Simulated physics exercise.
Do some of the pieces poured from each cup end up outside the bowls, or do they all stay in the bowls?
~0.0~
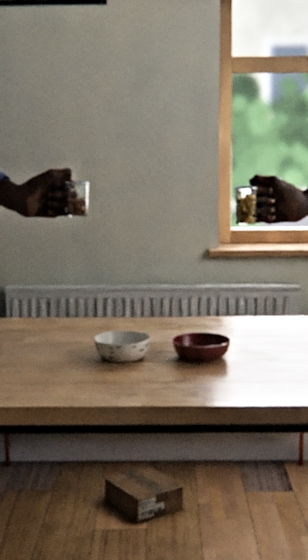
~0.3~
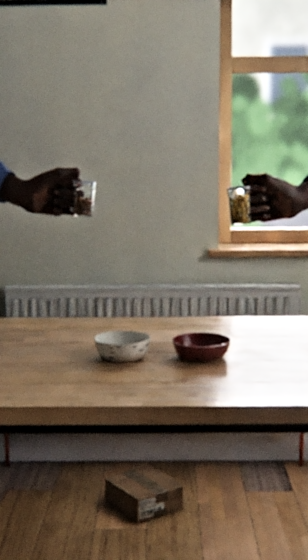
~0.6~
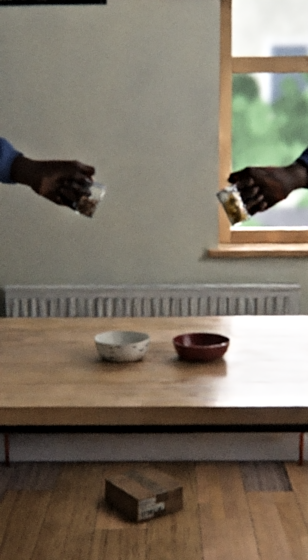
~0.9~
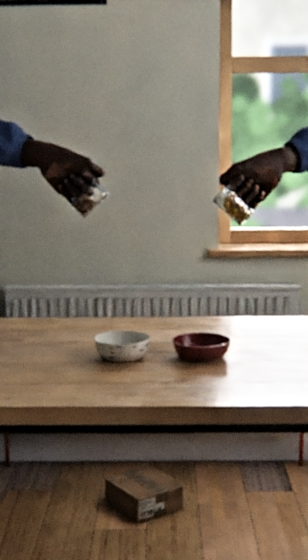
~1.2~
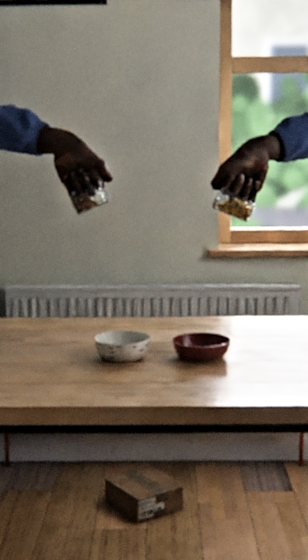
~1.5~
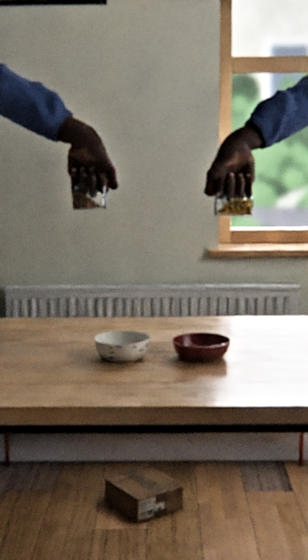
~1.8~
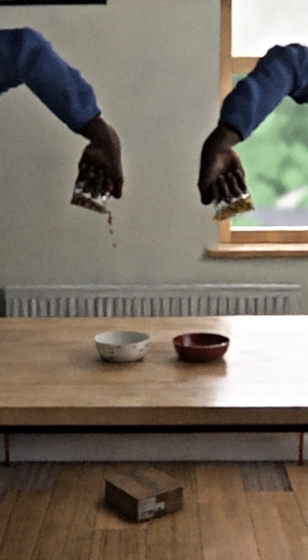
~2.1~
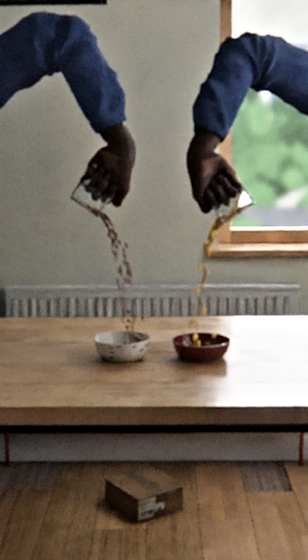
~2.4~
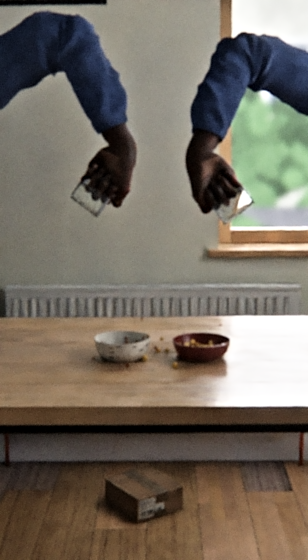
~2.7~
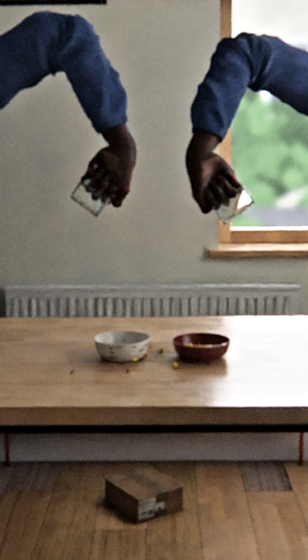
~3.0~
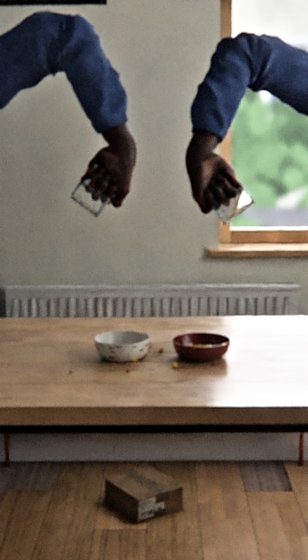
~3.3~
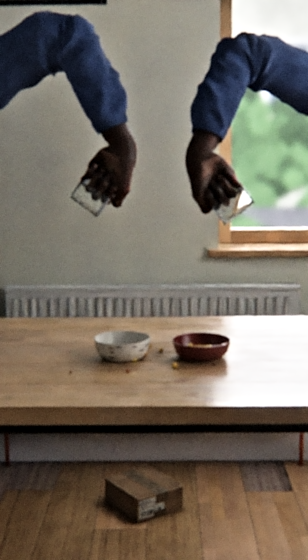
Some pieces from both the left and the right cup end up outside the bowls. Most of them land in the bowls, but a few are left lying on the table.
